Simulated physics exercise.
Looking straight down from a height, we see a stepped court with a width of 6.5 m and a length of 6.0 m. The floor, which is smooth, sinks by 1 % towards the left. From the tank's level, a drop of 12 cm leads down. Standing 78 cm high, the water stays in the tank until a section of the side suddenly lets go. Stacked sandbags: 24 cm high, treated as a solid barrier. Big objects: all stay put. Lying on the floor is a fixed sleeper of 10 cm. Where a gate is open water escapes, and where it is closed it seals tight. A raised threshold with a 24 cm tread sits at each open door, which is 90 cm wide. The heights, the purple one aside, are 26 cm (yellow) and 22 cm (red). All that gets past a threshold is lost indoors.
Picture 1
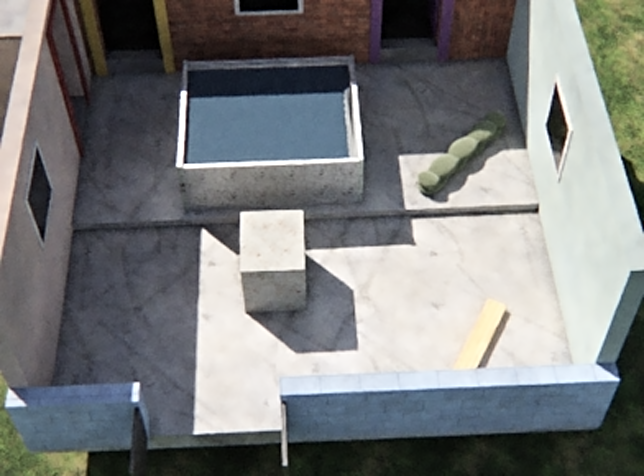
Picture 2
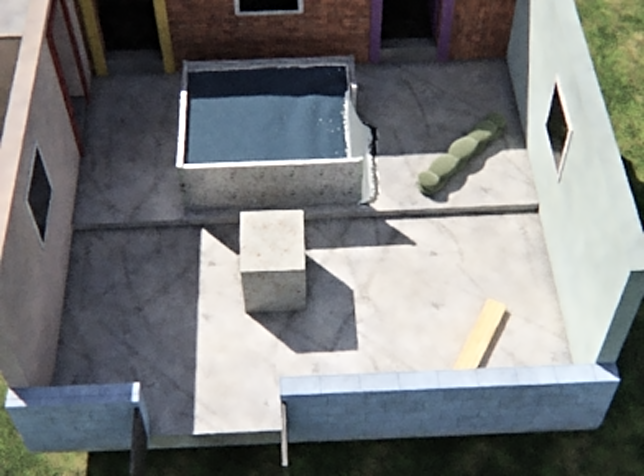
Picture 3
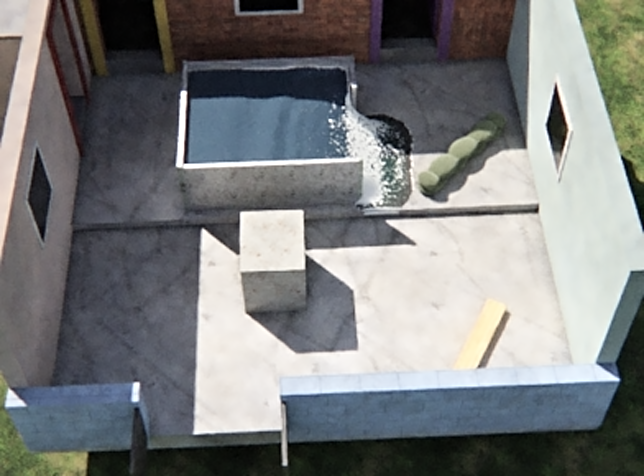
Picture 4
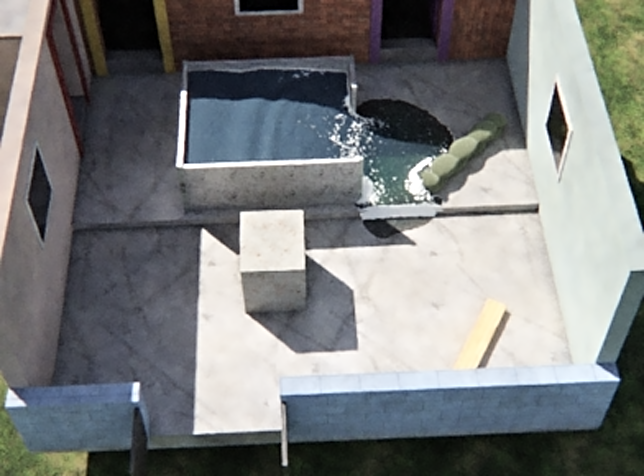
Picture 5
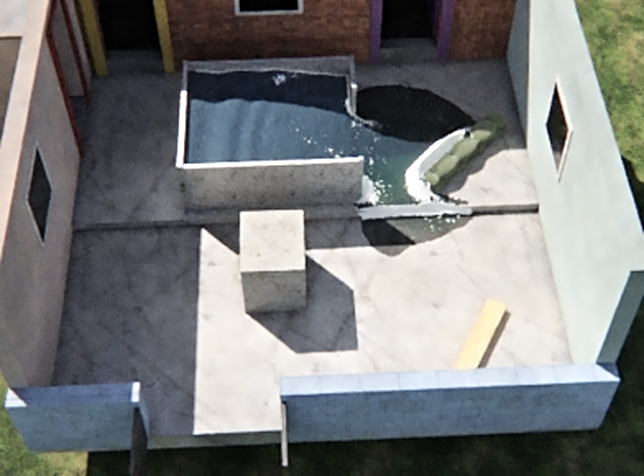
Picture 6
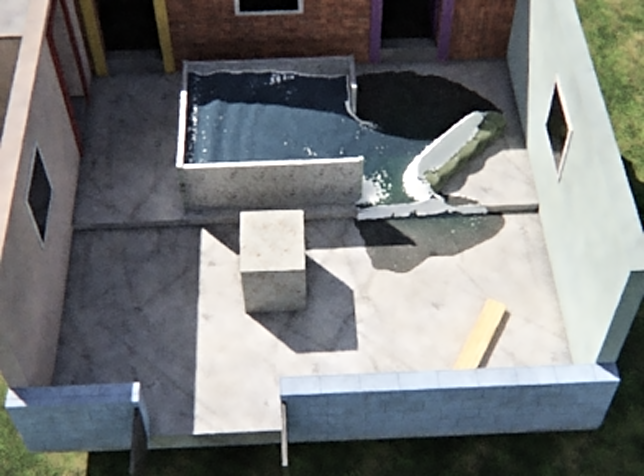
A walled, stepped courtyard with a smooth, pale floor is seen from high above by a still camera. A stone tank of dark water stands at the back below brick walls with yellow and purple doorways, a green lumpy barrier to its right, a pale block and yellow plank in front. Water bursts from the tank's right side, foams against the barrier, spreads behind it and spills over the step.
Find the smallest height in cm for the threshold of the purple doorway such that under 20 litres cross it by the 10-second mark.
Around 20 cm is just enough.
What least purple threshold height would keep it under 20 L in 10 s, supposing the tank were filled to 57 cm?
About 16 cm.
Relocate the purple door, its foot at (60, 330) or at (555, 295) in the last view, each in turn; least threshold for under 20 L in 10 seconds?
Minimums: Roughly 14.5 cm and 16 cm.
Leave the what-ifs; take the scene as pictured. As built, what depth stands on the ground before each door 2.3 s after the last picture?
Depths, in cm - yellow: 0, red: 0, purple: 25.
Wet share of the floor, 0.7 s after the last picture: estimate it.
I'd say near 30 percent is wet.
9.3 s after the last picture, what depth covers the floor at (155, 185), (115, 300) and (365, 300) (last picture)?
Close to 4, 10 and 6 cm, one after the other.
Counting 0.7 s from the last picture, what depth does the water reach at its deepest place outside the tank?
About 61 cm at most.
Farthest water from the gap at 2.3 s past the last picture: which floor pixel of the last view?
Around pixel (581, 397).
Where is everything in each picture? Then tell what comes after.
In the first frame, still water, 78 cm deep, in the tank at (270, 114); the purple door at (412, 11) is dry.
In the second frame, water pours out at (354, 152) and has run 0.3 m, to (373, 137); about 6 cm deep outside, 78 cm at the back.
In the third frame, water pours out at (354, 152) and has run 0.8 m, to (407, 148); about 12 cm deep outside, 78 cm at the back.
In the fourth frame, water pours out at (354, 154) and has run 1.4 m, to (449, 155); about 12 cm deep outside, 78 cm at the back.
In the fifth frame, water pours out at (354, 154) and has run 1.9 m, to (478, 130); about 7 cm deep outside, 77 cm at the back.
In the sixth frame, the front is at (494, 111), 2.2 m from the gap at (354, 154); 4.7 m2 of floor is wet, 70 cm left at the back; 0.3 m in a straight line remain to the purple door at (412, 11).
Then, 0.7 s after the last picture water covers 30 % of the floor, deepest (61 cm) near (507, 59); 5 cm at the purple door, 0 litres in over its 26 cm threshold.
Then, 2.3 s after the last picture water covers 45 % of the floor, deepest (40 cm) near (497, 67); 25 cm at the purple door, 1 litre in over its 26 cm threshold.
Then, 9.3 s after the last picture water covers 90 % of the floor, deepest (18 cm) near (125, 233); 9 cm at the purple door, 4 litres in over its 26 cm threshold.
At the purple door as built, the water peaked near 25 cm, 2.5 s after the last picture.
Run again over the same 10 s with other heights there, 53 litres in over 16 cm, 12 litres over 22 cm. The limit of 20 litres is kept from about 20 cm up.
